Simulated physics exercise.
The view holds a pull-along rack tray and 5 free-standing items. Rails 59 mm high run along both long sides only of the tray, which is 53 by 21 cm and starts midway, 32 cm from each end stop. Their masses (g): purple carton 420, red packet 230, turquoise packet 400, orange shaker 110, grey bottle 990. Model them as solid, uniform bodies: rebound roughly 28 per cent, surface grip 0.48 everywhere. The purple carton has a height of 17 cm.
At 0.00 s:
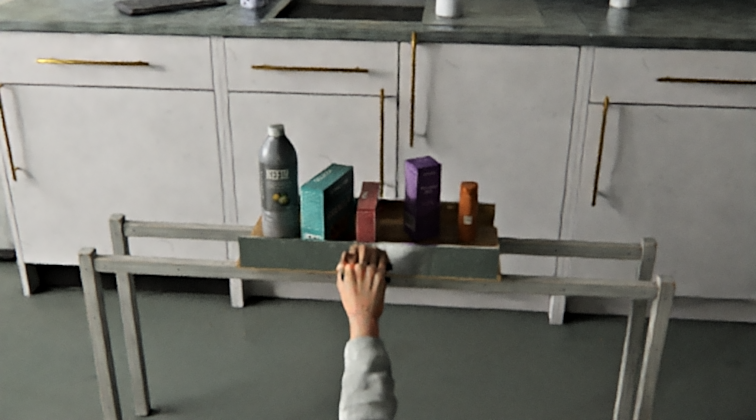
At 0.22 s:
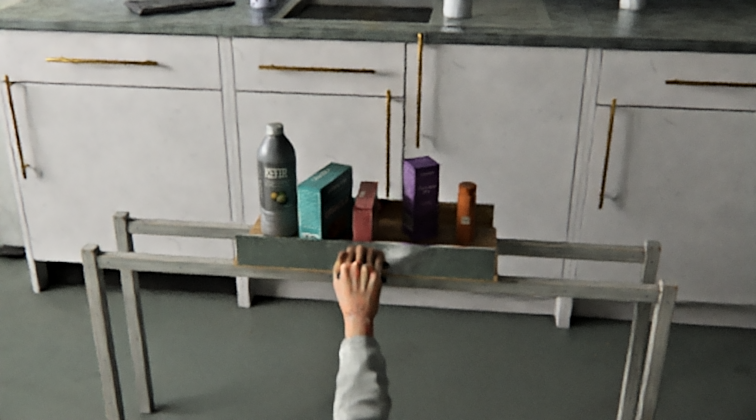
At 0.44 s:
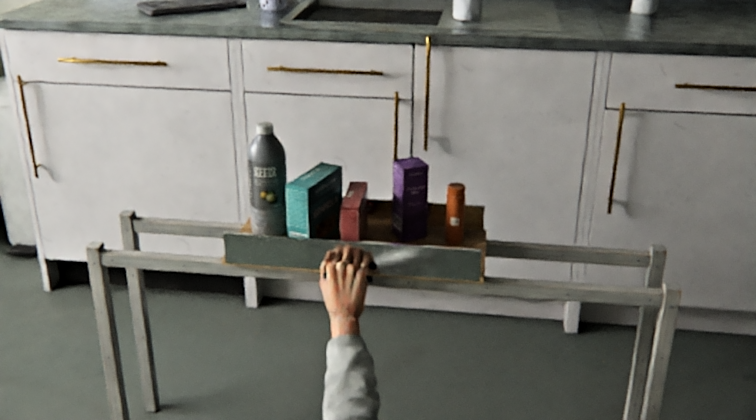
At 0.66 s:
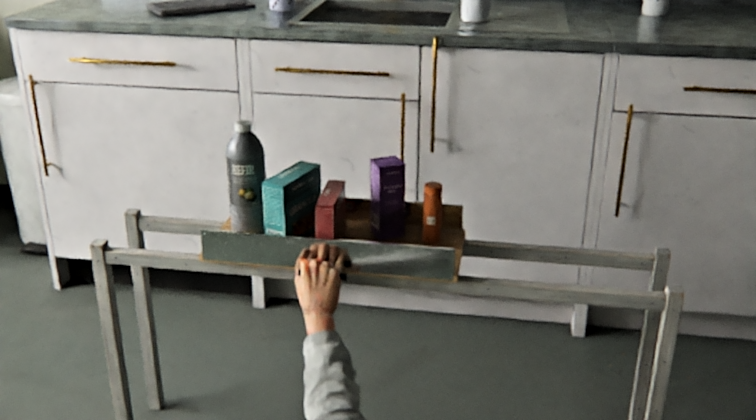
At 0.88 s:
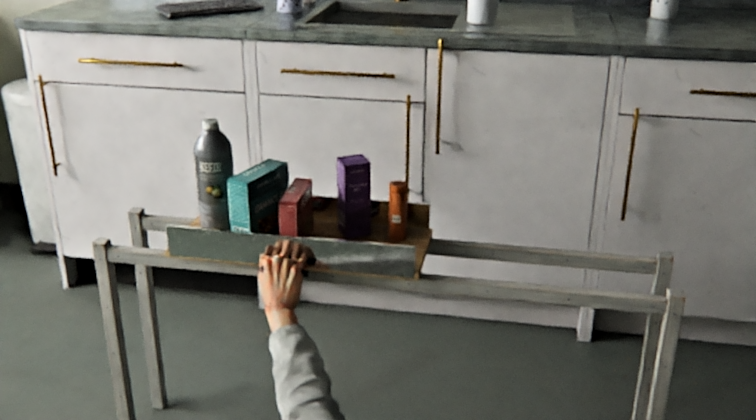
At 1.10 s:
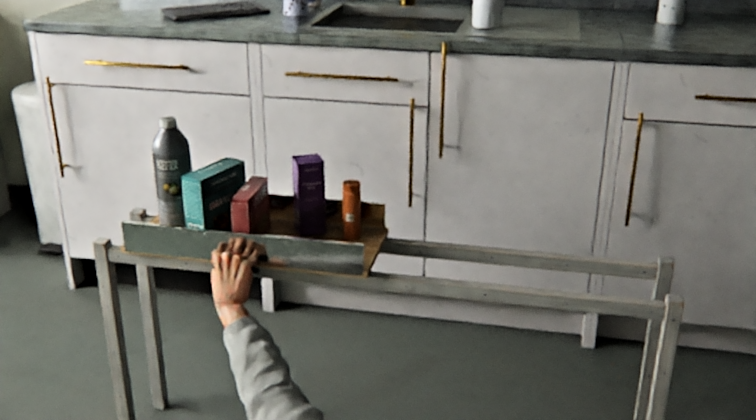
A hand slides a tray holding five bottles and boxes leftward along two rails.
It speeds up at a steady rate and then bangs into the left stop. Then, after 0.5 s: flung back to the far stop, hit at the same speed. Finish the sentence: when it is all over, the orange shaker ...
The orange shaker is still on the tray.
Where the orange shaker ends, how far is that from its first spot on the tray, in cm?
I'd put it at about 5 centimetres.
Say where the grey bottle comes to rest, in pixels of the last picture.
I'd put it at around (433, 193).
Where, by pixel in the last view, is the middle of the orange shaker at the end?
Rest point: Near (611, 231).
After 1.50 s, tray 32 cm left; orange shaker leaning 28° near (315, 203); red packet leaning 35°; turquoise packet leaning 22°.
After 2.80 s, tray 18 cm left; orange shaker leaning 46° near (374, 207); purple carton slid 2 cm.
After 4.20 s, tray 32 cm right; orange shaker leaning 47° near (619, 229); red packet leaning 34°; turquoise packet leaning 14°.
At rest (5.7 s), tipped over on the tray, orange shaker; the other 4 in place, give or take 5 cm. In the last view, orange shaker near (611, 231).
